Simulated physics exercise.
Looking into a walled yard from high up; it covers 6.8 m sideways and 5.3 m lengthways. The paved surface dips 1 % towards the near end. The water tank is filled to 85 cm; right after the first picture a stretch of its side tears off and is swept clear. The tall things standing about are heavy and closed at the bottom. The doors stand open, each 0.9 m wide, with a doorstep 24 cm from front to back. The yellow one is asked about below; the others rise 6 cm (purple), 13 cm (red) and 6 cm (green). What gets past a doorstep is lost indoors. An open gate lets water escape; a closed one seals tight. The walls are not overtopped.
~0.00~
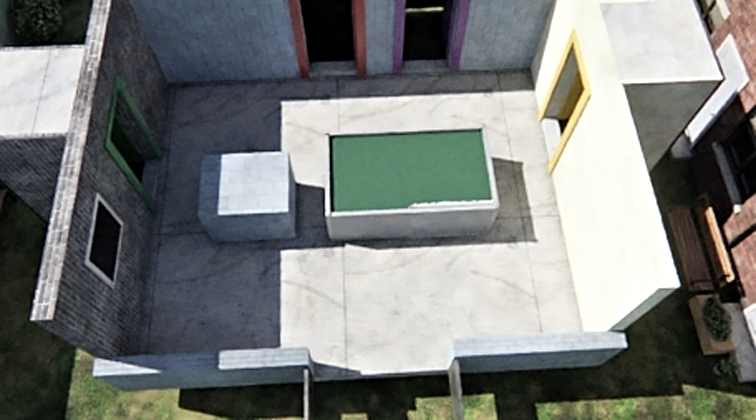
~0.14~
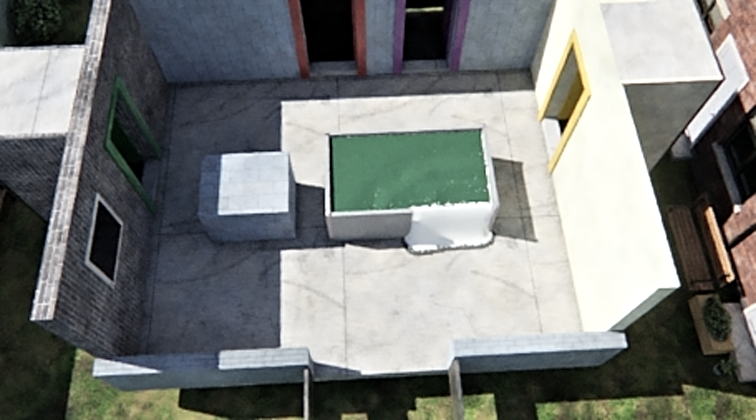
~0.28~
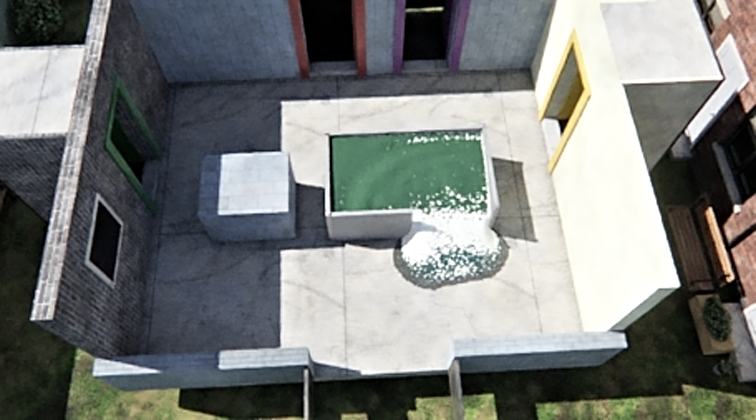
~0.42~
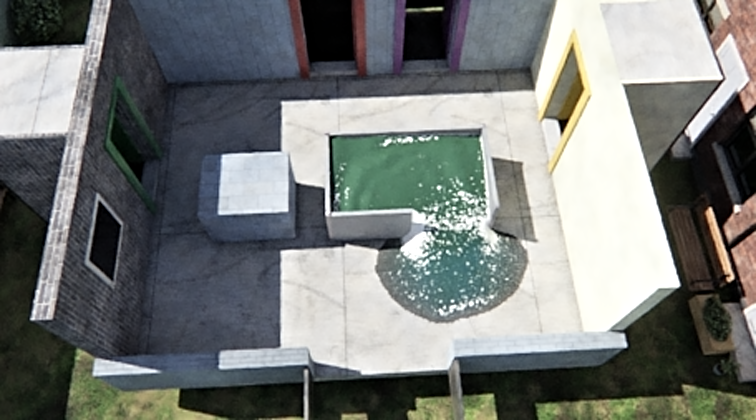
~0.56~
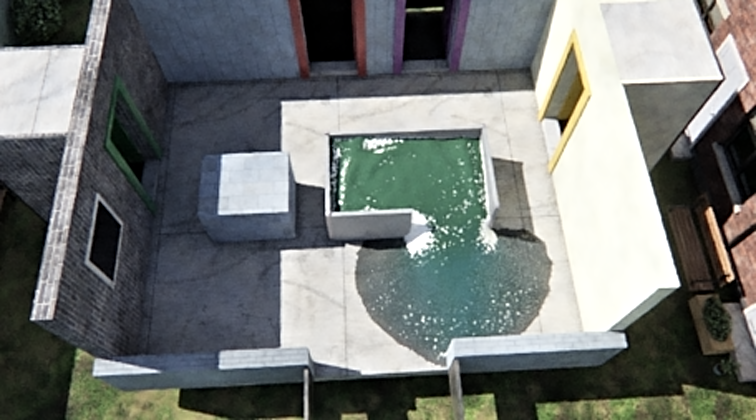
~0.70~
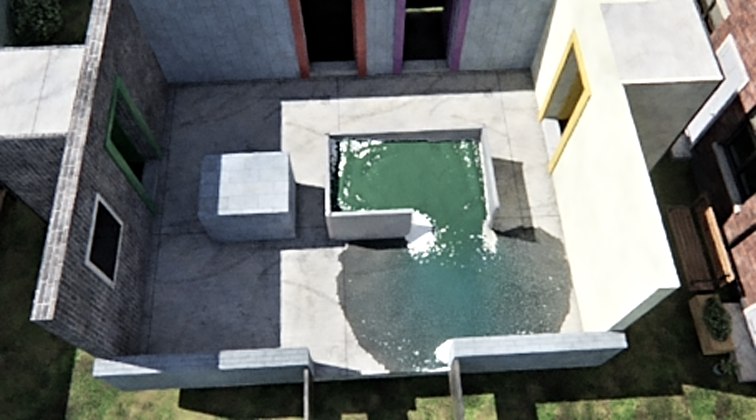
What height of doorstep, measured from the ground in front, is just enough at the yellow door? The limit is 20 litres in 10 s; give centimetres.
About 7 cm.
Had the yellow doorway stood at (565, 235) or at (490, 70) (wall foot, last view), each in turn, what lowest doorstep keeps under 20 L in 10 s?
About 11.0 and 19 cm.
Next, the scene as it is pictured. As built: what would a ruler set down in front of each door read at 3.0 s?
In cm: Purple 0, red 0, yellow 7, green 0.
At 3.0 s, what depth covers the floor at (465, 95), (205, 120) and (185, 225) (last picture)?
About 3, 0 and 0 cm.
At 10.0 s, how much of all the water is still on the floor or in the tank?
Some 60 per cent remains.
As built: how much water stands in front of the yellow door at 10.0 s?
Some 7.5 cm.
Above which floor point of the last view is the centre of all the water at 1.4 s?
Around (436, 238).
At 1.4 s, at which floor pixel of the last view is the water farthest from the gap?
Near (282, 362).
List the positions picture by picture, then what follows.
In the first frame, the water tank at (409, 171) is whole and still, 85 cm deep; the yellow door at (561, 110) is dry.
In the second frame, the gap is at (449, 225), the front 0.3 m out at (416, 251); the back of the water tank holds 85 cm.
In the third frame, the gap is at (449, 226), the front 0.8 m out at (423, 282); the back of the water tank holds 80 cm.
In the fourth frame, the gap is at (449, 226), the front 1.4 m out at (442, 318); the back of the water tank holds 72 cm.
In the fifth frame, the gap is at (449, 226), the front 2.1 m out at a hidden place; the back of the water tank holds 72 cm.
In the sixth frame, water pours out at (449, 226) and has run 2.2 m, to a hidden place; about 6 cm deep outside, 69 cm at the back; the yellow door at (561, 110), 2.5 m from the gap, is still 1.8 m from the nearest water.
After 1.4 s water covers 20 % of the floor, deepest (72 cm) near (579, 346); it has not reached the yellow door.
After 3.0 s water covers 35 % of the floor, deepest (34 cm) near (567, 346); 7 cm at the yellow door, 0 litres in over its 14 cm doorstep.
After 10.0 s water covers 95 % of the floor, deepest (10 cm) near (169, 86); 7 cm at the yellow door, 0 litres in over its 14 cm doorstep.
At the yellow door as built, the water arrived by 2.5 s and peaked near 11 cm at 7.8 s.
Run again over the same 10 s with other heights there, 26 litres in over 6.5 cm, 8 litres over 9 cm. The limit of 20 litres is kept from about 7 cm up.
